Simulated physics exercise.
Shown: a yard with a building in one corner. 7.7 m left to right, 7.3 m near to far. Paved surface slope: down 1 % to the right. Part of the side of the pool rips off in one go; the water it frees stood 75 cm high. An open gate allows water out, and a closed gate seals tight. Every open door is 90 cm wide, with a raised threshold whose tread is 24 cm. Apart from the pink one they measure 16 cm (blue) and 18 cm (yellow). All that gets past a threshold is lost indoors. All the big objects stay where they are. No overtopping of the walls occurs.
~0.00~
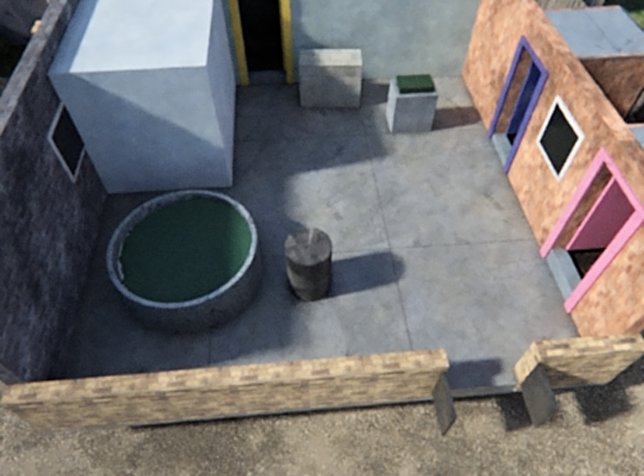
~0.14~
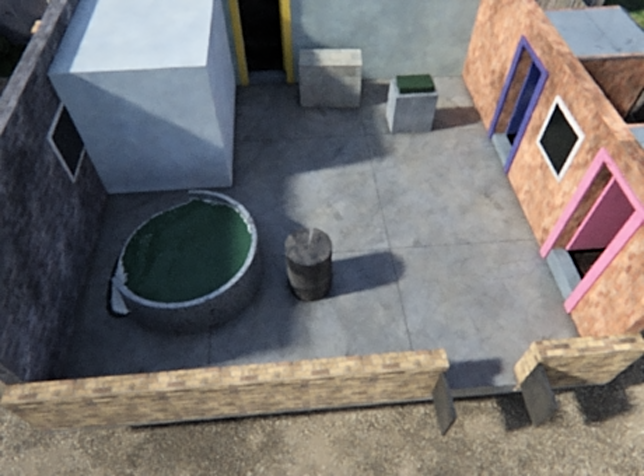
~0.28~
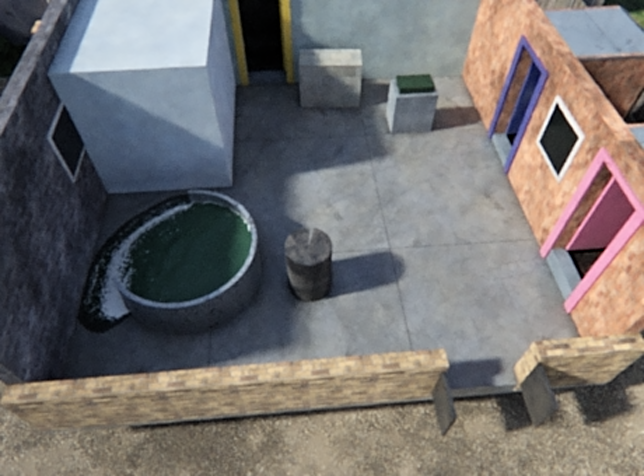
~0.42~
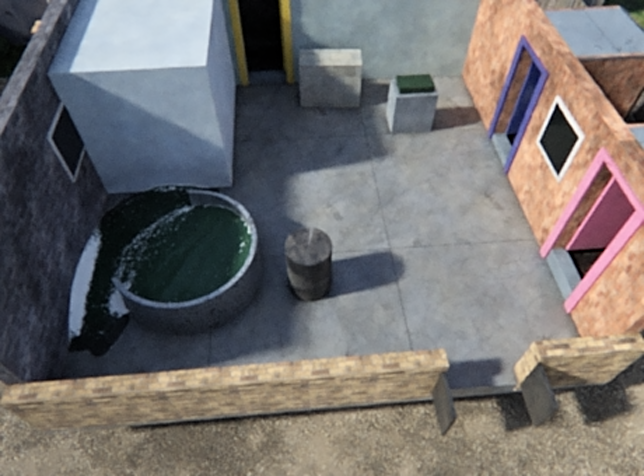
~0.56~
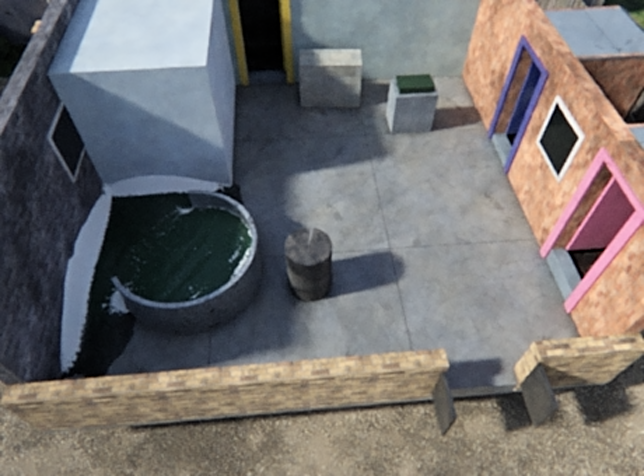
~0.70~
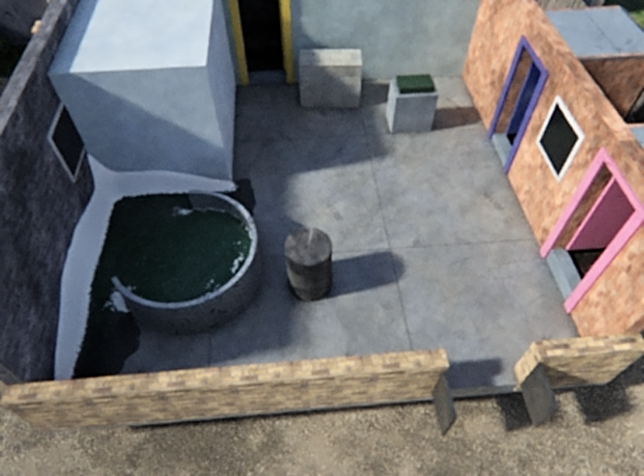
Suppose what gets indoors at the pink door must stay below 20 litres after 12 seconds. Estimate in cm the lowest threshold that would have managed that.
A height of about 13.5 cm would have managed it.
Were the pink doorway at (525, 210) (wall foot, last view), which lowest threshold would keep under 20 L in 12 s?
Minimum: Close to 10.0 cm.
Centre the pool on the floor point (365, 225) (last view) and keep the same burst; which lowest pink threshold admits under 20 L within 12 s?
Then about 10.0 centimetres at the least.
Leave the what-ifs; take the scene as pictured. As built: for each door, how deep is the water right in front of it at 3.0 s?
Reading in centimetres: Blue = 0, pink = 0, yellow = 0.
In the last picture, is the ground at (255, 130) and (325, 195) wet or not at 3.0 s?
I'd call the first spared by the flood and the second touched by the flood.
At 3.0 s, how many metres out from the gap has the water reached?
5.6 m.
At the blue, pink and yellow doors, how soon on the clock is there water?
The blue door is reached at 3.6 s, the pink door at 3.8 s, the yellow door not in the 12 s.
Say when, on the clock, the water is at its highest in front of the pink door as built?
It peaks around 5.0 s.
After 1.4 s water covers 15 % of the floor, deepest (65 cm) near (109, 195); it has not reached the pink door.
After 3.0 s water covers 50 % of the floor, deepest (34 cm) near (59, 392); it has not reached the pink door.
After 12.0 s water covers 90 % of the floor, deepest (12 cm) near (462, 86); 10 cm at the pink door, 0 litres in over its 27 cm threshold.
At the pink door as built, the water arrived by 3.8 s and peaked near 22 cm at 5.2 s.
With a threshold of 11 cm, 50 litres would have come in within the 12 s; with 15 cm, 12 litres. So under 20 litres takes about 13.5 cm.
